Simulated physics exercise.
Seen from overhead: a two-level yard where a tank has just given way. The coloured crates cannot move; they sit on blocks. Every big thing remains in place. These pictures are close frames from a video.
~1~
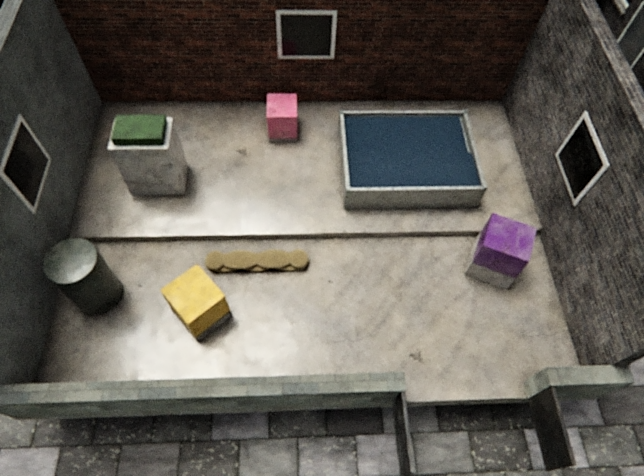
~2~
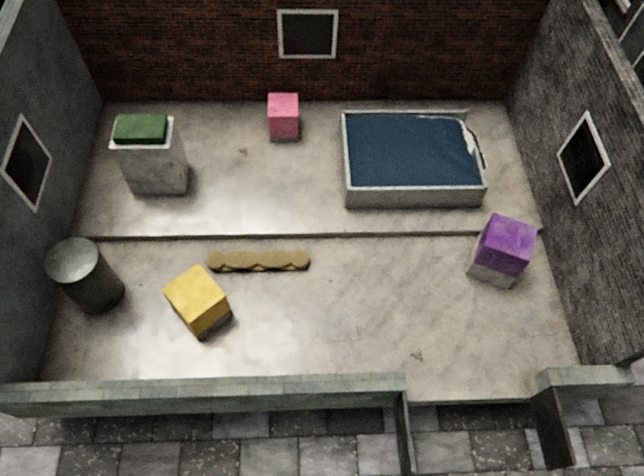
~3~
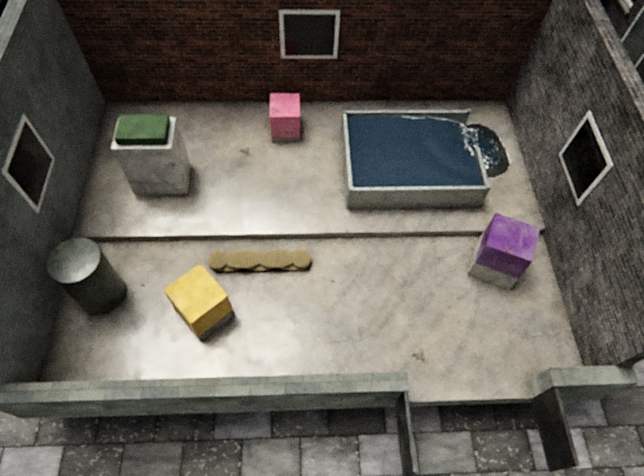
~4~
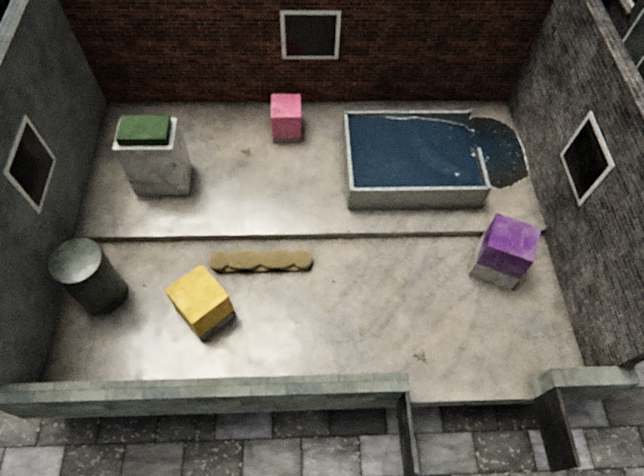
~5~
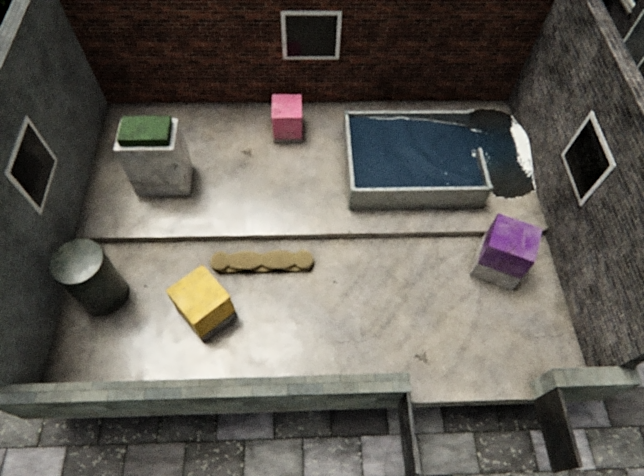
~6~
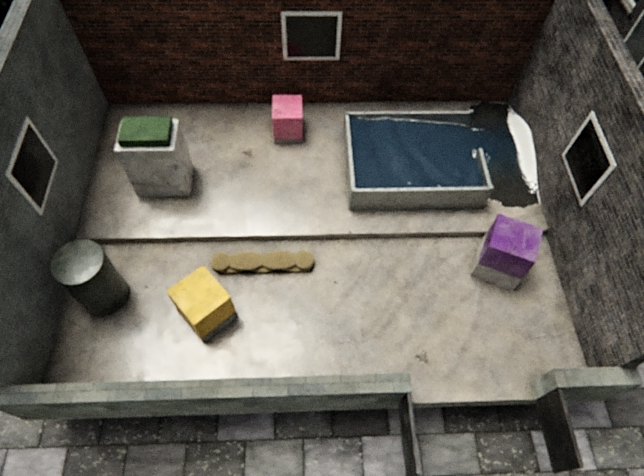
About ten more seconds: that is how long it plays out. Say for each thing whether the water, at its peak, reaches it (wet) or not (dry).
Purple crate: Dry; yellow crate: Dry; pink crate: Wet.
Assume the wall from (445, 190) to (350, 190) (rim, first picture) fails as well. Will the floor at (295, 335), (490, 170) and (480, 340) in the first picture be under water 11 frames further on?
Drenched; spared; drenched.
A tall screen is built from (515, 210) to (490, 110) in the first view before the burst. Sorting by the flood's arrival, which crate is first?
Looks like the purple-painted one.
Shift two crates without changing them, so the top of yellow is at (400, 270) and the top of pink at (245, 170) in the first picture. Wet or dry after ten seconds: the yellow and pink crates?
Briefly, the yellow one stays clear and the pink one stays clear.
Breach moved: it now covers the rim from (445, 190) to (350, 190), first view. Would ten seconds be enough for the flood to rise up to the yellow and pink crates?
The yellow crate is left dry, the pink crate is left dry.
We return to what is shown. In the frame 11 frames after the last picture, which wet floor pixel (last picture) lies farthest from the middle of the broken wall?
The front tops out at about (570, 344).
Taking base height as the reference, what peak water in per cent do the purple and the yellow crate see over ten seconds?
40 and 20 %, roughly.
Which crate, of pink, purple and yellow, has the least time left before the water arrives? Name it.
I'd pick the crate marked purple.
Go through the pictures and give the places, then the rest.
In the first frame, still water in the open tank at (409, 151).
In the second frame, water pours out at (463, 143) and has run to a hidden place.
In the third frame, water pours out at (465, 145) and has run to (505, 164).
In the fourth frame, water pours out at (466, 146) and has run to (526, 167).
In the fifth frame, water pours out at (467, 145) and has run to (533, 185).
In the sixth frame, water pours out at (468, 145) and has run to (538, 199).
A moment on, water covers 5 % of the floor; the purple crate not reached, the yellow crate not reached, the pink crate not reached.
Next, water covers 15 % of the floor; the purple crate water round its plinth, the yellow crate not reached, the pink crate not reached.
Then, water covers 25 % of the floor; the purple crate water round its plinth, the yellow crate not reached, the pink crate water round its plinth.
Later, water covers 55 % of the floor; the purple crate water round its plinth, the yellow crate not reached, the pink crate water round its plinth.
In the end, water covers 85 % of the floor; the purple crate stayed above the water, the yellow crate stayed above the water, the pink crate was topped.
